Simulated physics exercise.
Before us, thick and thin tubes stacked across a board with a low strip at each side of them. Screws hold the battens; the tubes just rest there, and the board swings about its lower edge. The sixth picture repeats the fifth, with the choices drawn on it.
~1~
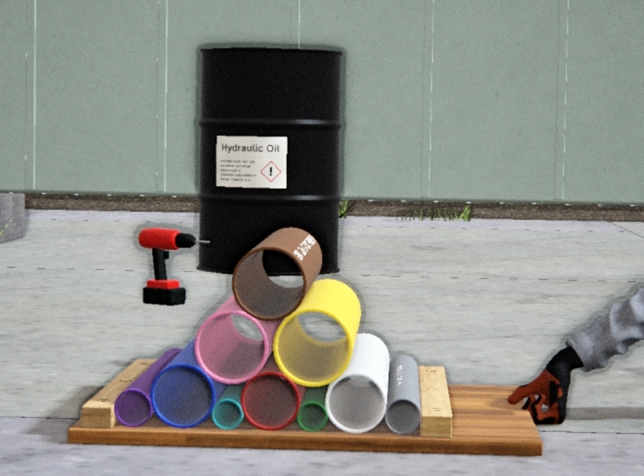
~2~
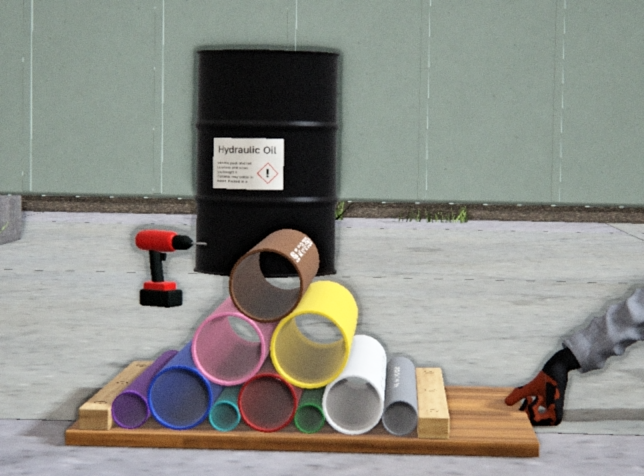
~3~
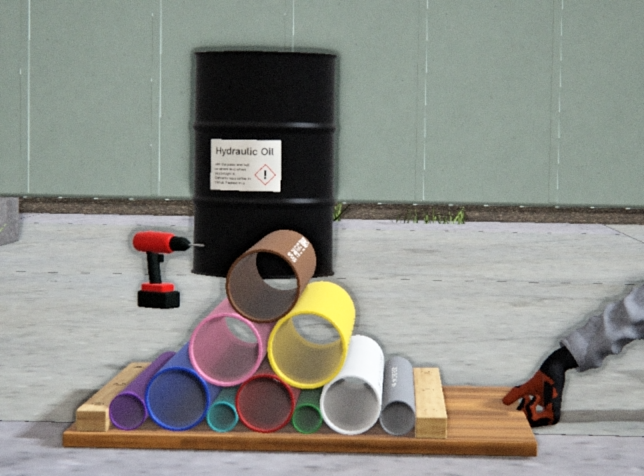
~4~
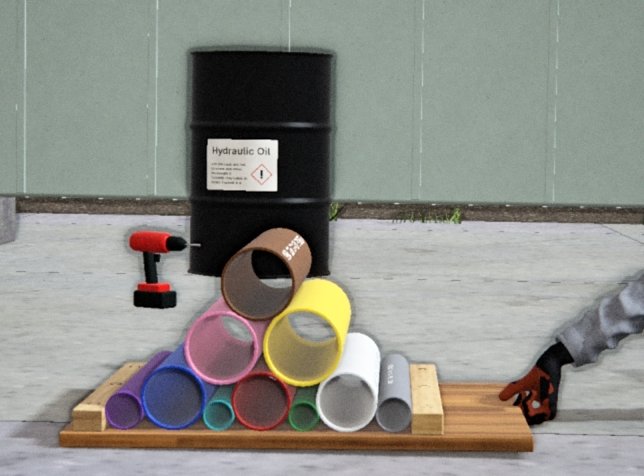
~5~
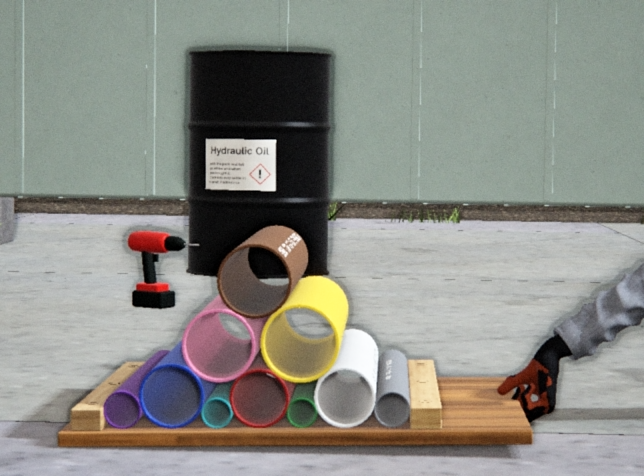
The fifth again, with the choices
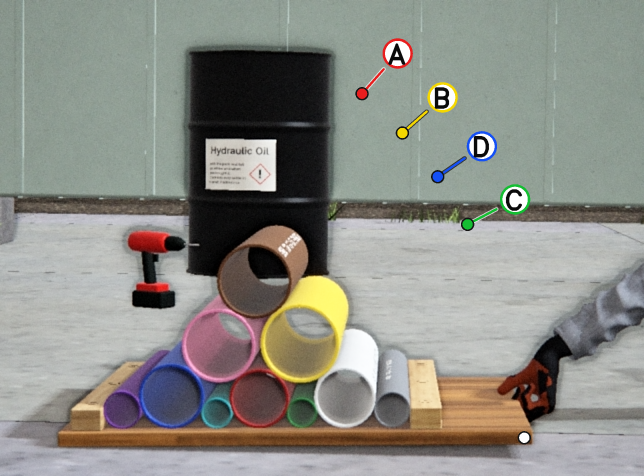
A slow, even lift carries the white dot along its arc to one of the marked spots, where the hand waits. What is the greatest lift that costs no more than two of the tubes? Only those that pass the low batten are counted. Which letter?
The last mark within the limit is D.
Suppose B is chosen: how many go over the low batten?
It comes to three.
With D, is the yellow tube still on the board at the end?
Yes, with D.
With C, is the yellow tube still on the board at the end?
The yellow tube: Yes.
On the marked copy, A at (362, 93); B at (403, 133); C at (467, 224); D at (438, 177); the white dot at (524, 438).
Taking D. A third of the way, board at 20°.
Two thirds of the way, board at 36°.
When it is over, board at 36°, one over the low batten (brown).
As for the rest, A six over the low batten; B three over the low batten (yellow, pink, brown); C one over the low batten (brown).
